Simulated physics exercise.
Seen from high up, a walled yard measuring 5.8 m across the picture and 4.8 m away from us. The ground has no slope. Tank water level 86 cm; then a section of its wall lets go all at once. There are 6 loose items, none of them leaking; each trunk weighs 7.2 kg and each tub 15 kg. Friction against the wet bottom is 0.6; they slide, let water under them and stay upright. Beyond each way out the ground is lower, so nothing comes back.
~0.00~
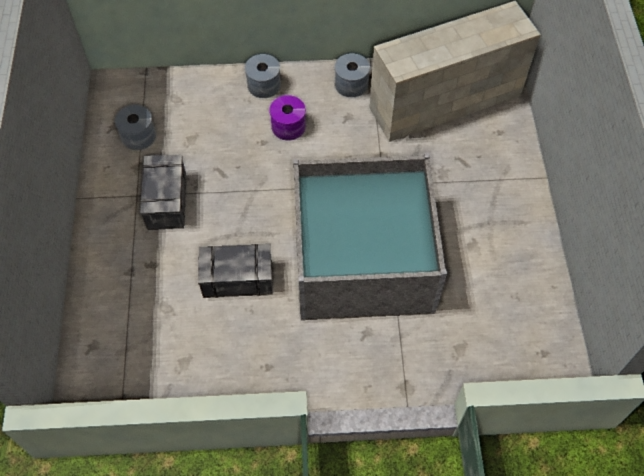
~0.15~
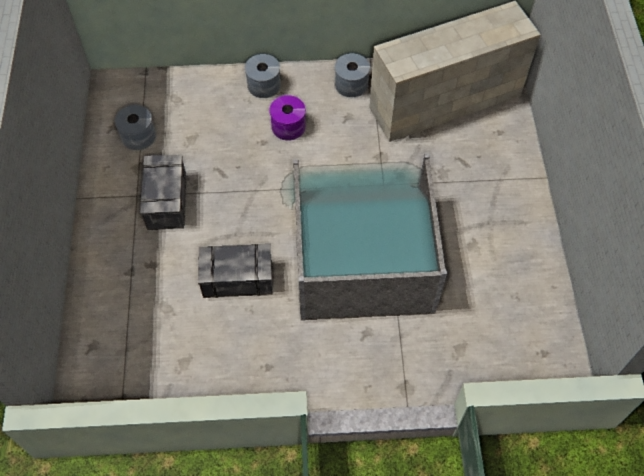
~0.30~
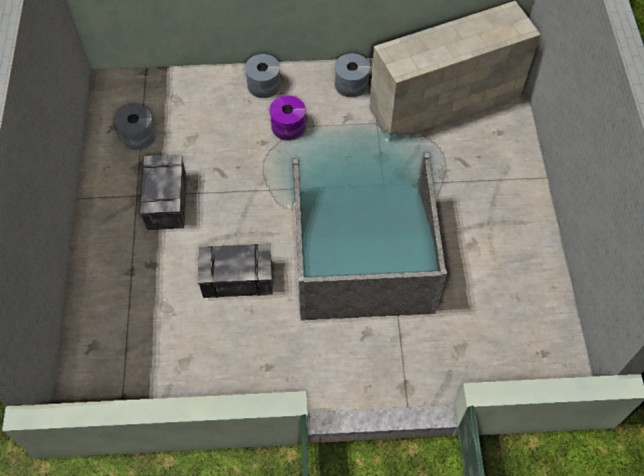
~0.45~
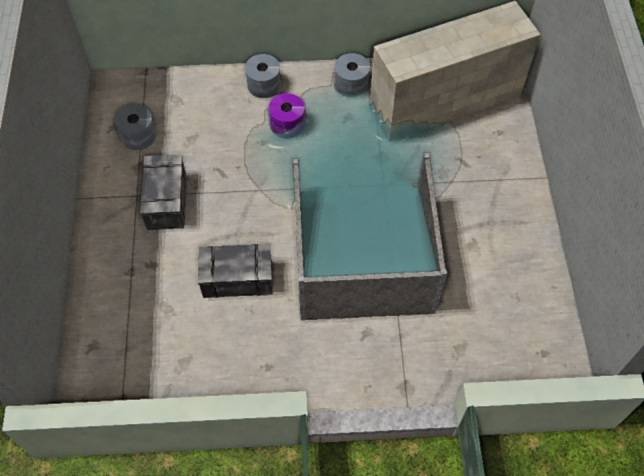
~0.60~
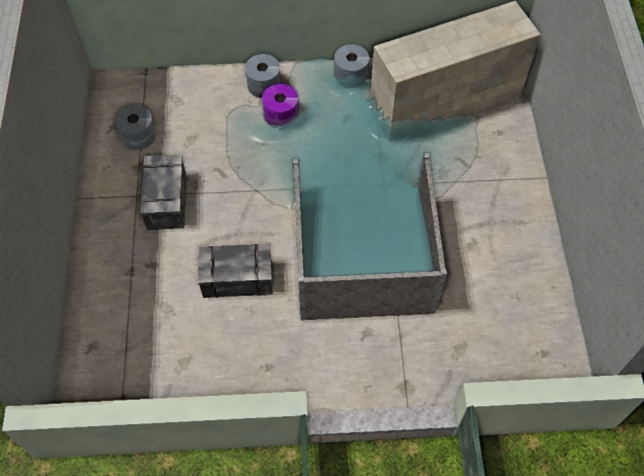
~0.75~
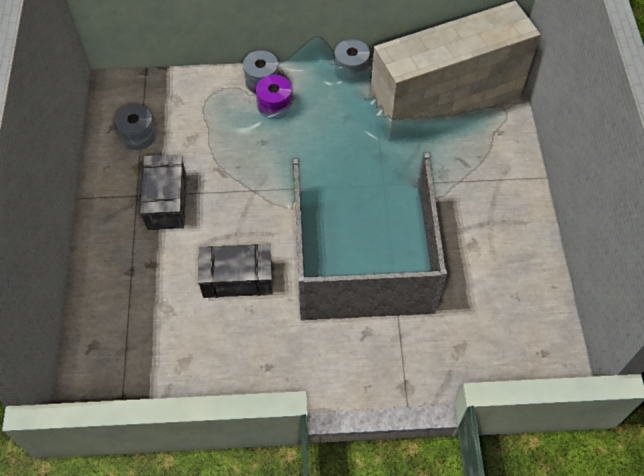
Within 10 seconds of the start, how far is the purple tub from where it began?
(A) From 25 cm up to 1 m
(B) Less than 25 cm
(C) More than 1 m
More than 1 m (C).
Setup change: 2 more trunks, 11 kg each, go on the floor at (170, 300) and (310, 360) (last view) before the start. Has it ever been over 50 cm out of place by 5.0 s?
Well, the first is higher and the second lower.
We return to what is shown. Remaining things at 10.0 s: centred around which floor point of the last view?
Averaged position, last view: Near pixel (218, 293).
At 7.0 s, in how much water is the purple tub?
Roughly 10 cm.
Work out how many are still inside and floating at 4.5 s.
Total: 3.
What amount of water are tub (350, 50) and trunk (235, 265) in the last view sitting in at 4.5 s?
First about 10 cm, second about 2 cm.
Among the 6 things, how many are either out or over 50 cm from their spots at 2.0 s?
By that point, 3.
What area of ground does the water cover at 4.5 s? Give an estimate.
I'd put it close to 25 m2.
After 2.0 s the purple tub is near (182, 92), 1.3 m from its start, aground; 0 of 6 are out; 1 afloat.
After 4.5 s the purple tub is near (135, 267), 2.7 m from its start, aground; 0 of 6 are out; 3 afloat.
After 7.0 s the purple tub is near (95, 348), 3.7 m from its start, afloat; 0 of 6 are out; 3 afloat.
After 10.0 s the purple tub is near (152, 384), 3.8 m from its start, aground; 0 of 6 are out; 2 afloat.
